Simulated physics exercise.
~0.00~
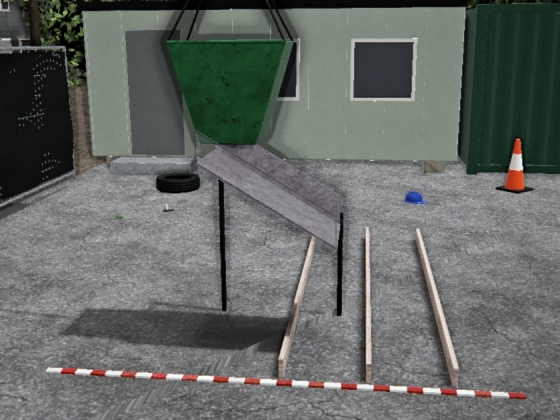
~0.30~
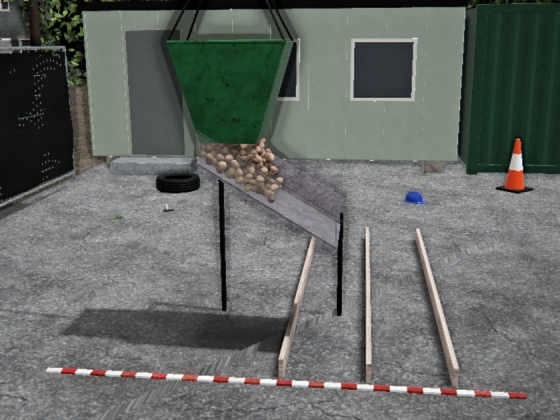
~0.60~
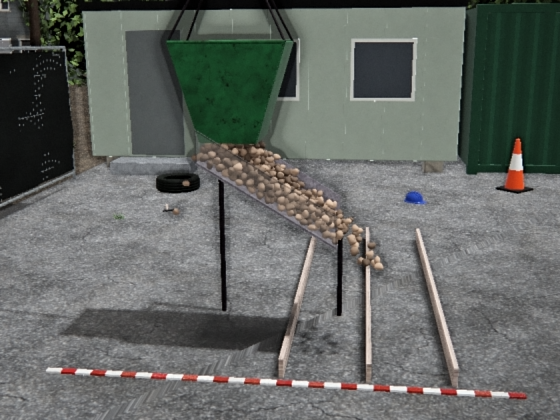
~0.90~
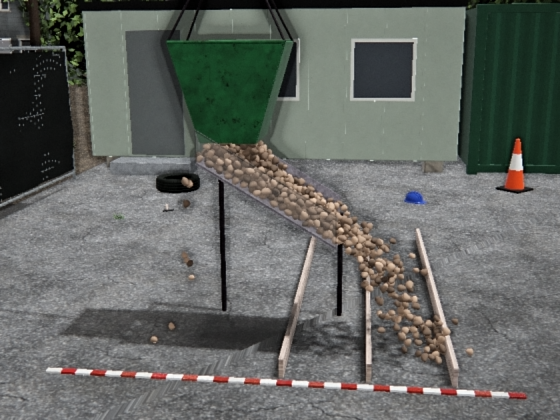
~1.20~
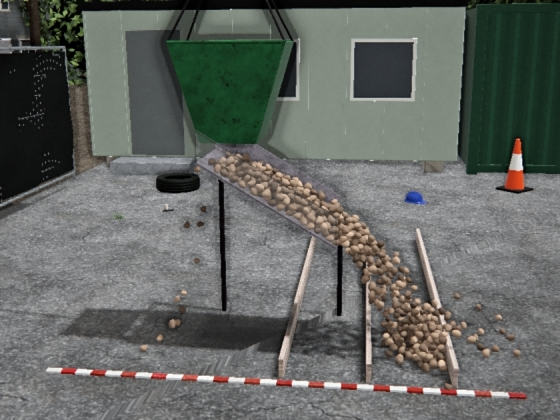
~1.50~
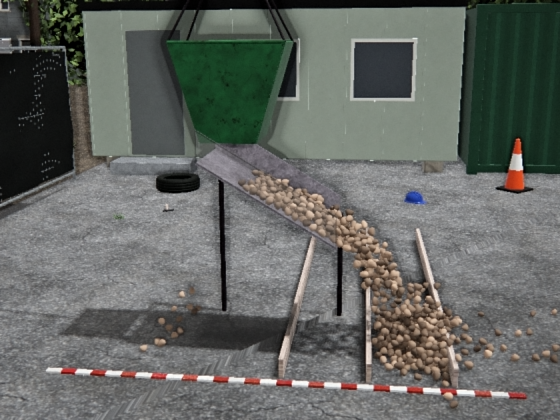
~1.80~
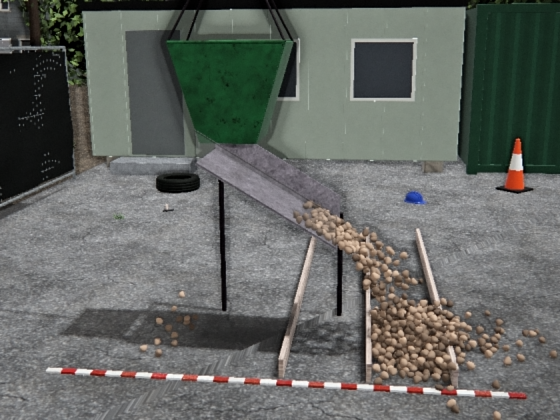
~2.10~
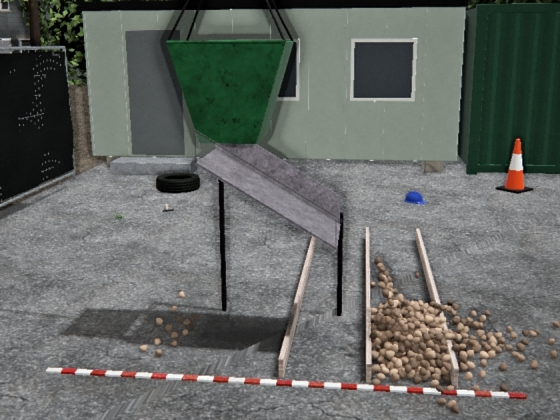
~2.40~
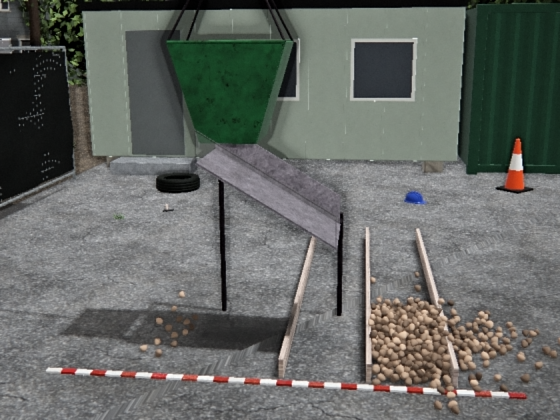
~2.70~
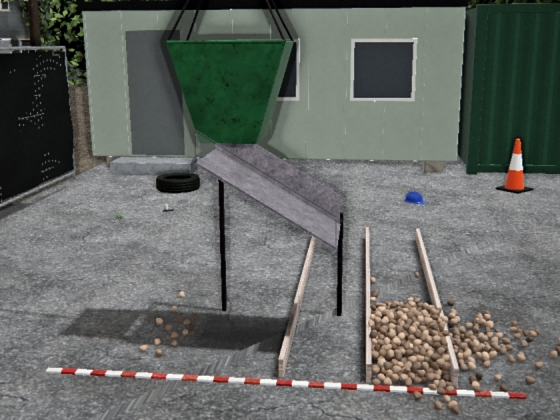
In a paved yard, brown cobbles pour from a green skip down a steel slide, piling mostly between the two right-hand boards.
